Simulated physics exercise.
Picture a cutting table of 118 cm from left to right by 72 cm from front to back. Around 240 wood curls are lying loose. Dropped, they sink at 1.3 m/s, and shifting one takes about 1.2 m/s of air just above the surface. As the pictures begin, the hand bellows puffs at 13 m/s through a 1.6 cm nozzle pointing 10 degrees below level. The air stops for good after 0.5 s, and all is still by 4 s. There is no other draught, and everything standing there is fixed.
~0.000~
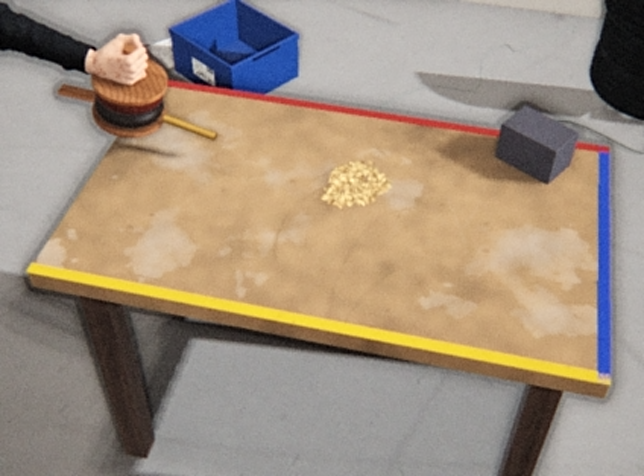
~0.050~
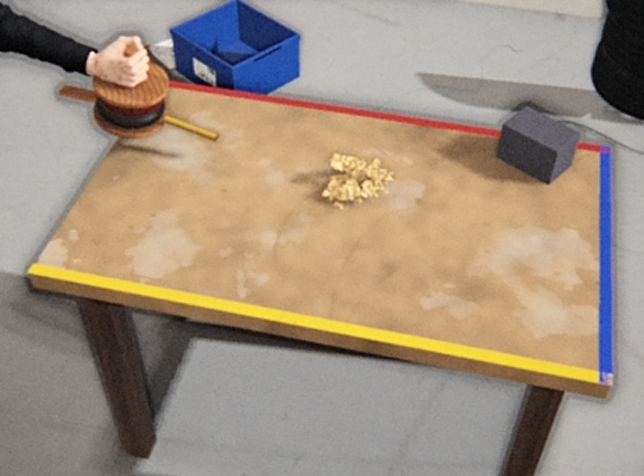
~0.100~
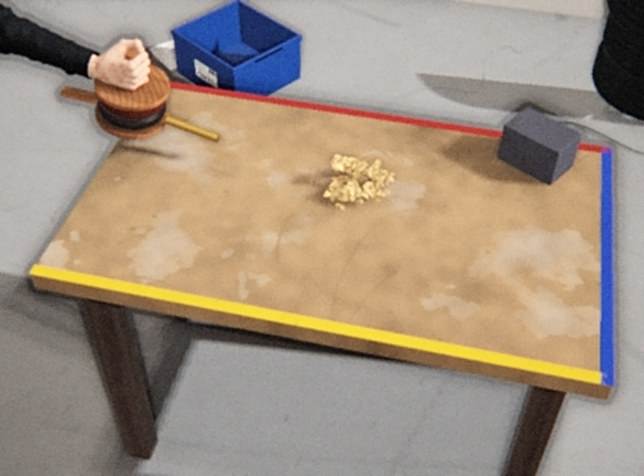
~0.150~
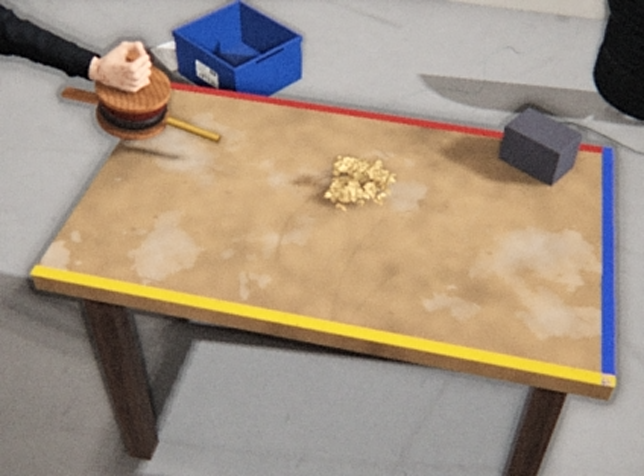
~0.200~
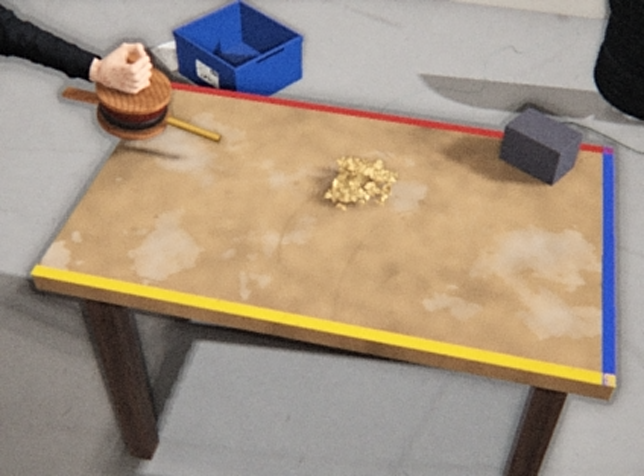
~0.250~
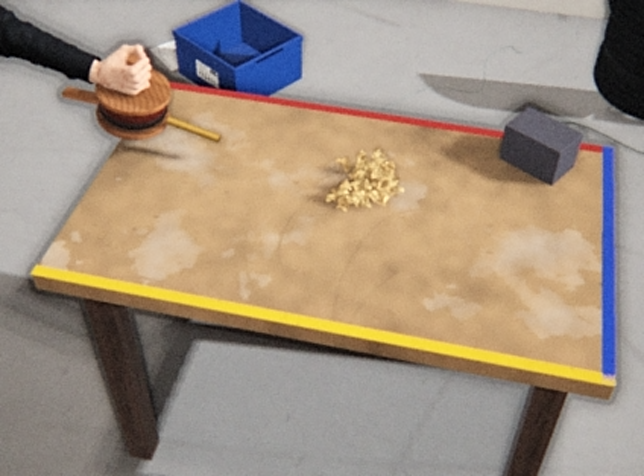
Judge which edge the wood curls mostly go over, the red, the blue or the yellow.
Most go over the blue edge.
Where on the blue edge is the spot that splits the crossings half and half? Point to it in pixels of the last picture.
Around (614, 246).
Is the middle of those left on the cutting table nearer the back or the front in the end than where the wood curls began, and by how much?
The middle moved backwards, roughly 10 cm.
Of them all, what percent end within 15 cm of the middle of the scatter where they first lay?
Roughly 4 in a hundred.
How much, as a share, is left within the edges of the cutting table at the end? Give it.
My guess is near 60 per cent.
After 0.8 s, 0 % are over the red edge, 0 % over the yellow edge and 0 % over the blue edge; the middle of those left on the top is near (553, 207); 18 % are gone or lie where they will stay.
After 1.3 s, 0 % are over the red edge, 0 % over the yellow edge and 38 % over the blue edge; the middle of those left on the top is near (529, 192); 90 % are gone or lie where they will stay.
After 2.2 s, 0 % are over the red edge, 0 % over the yellow edge and 38 % over the blue edge; the middle of those left on the top is near (529, 192); 100 % are gone or lie where they will stay.
After 4.0 s, at the end, 0 % are over the red edge, 0 % over the yellow edge and 38 % over the blue edge; the middle of those left on the top is near (529, 192).
